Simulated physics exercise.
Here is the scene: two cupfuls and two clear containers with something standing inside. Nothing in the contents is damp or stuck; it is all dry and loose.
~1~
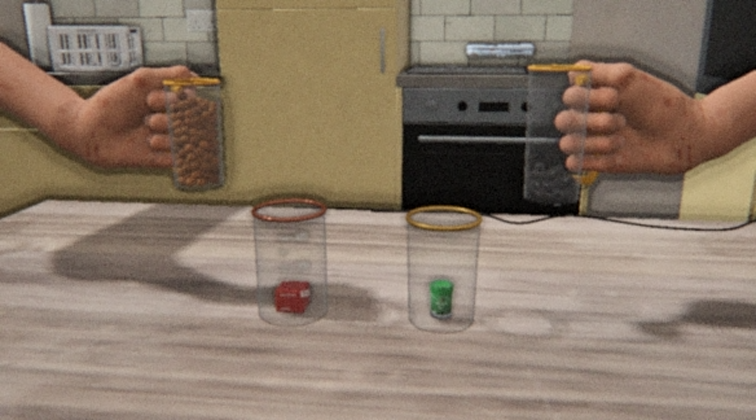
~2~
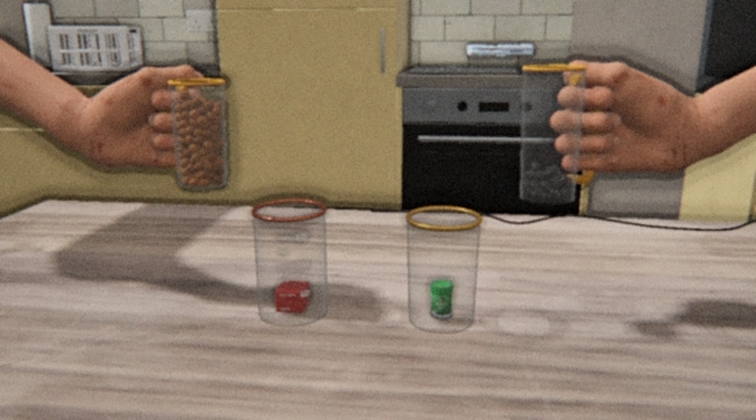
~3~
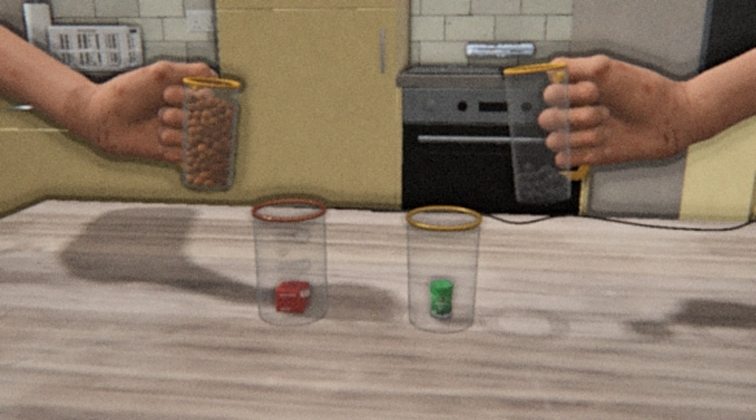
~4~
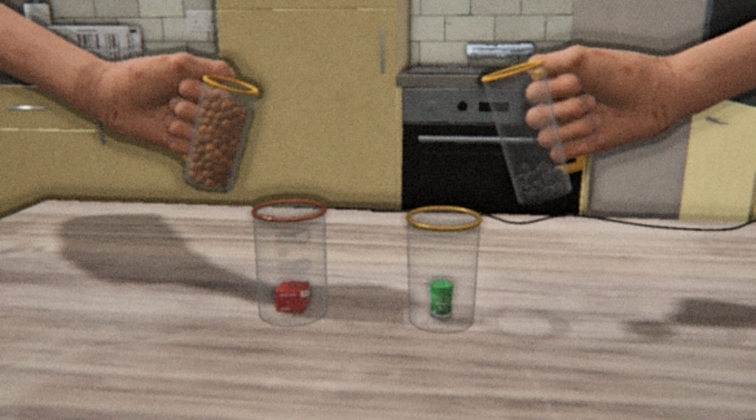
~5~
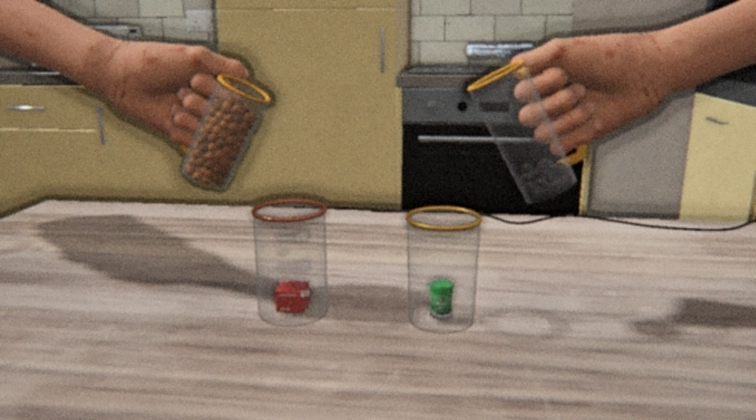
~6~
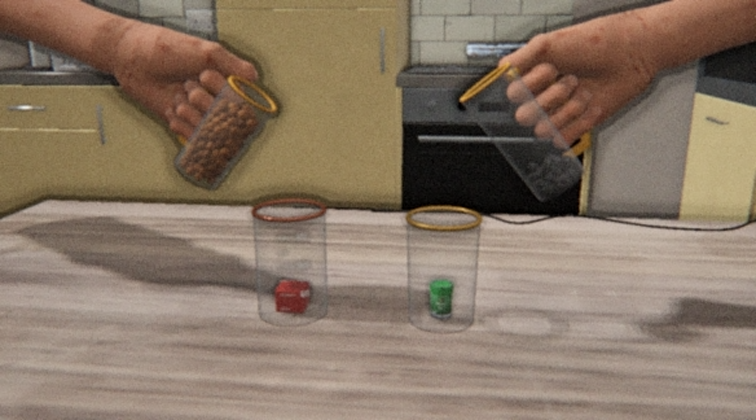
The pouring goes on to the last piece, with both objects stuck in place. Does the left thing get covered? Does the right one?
Left: Tip goes below, right: Tip stays above.
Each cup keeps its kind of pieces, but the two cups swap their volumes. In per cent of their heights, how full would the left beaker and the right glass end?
Approximately 25 in a hundred for the left, 55 in a hundred for the right.
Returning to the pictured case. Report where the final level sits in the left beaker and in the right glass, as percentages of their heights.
Estimates: Left 45, right 25.
Then, 0.37 s past the last view, left beaker empty, all of its cupful still in the cup; right glass empty, all of its cupful still in the cup.
Then, 0.76 s past the last view, left beaker nearly empty, most of its cupful still in the cup; right glass empty, all of its cupful still in the cup.
Then, 1.23 s past the last view, left beaker a third full, none of its cupful still in the cup; right glass nearly empty, none of its cupful still in the cup.
Finally, left beaker half full (surface near (291, 265)), nothing beside it; right glass a quarter full (surface near (442, 291)), nothing beside it; the left thing is covered; the right thing is still showing.
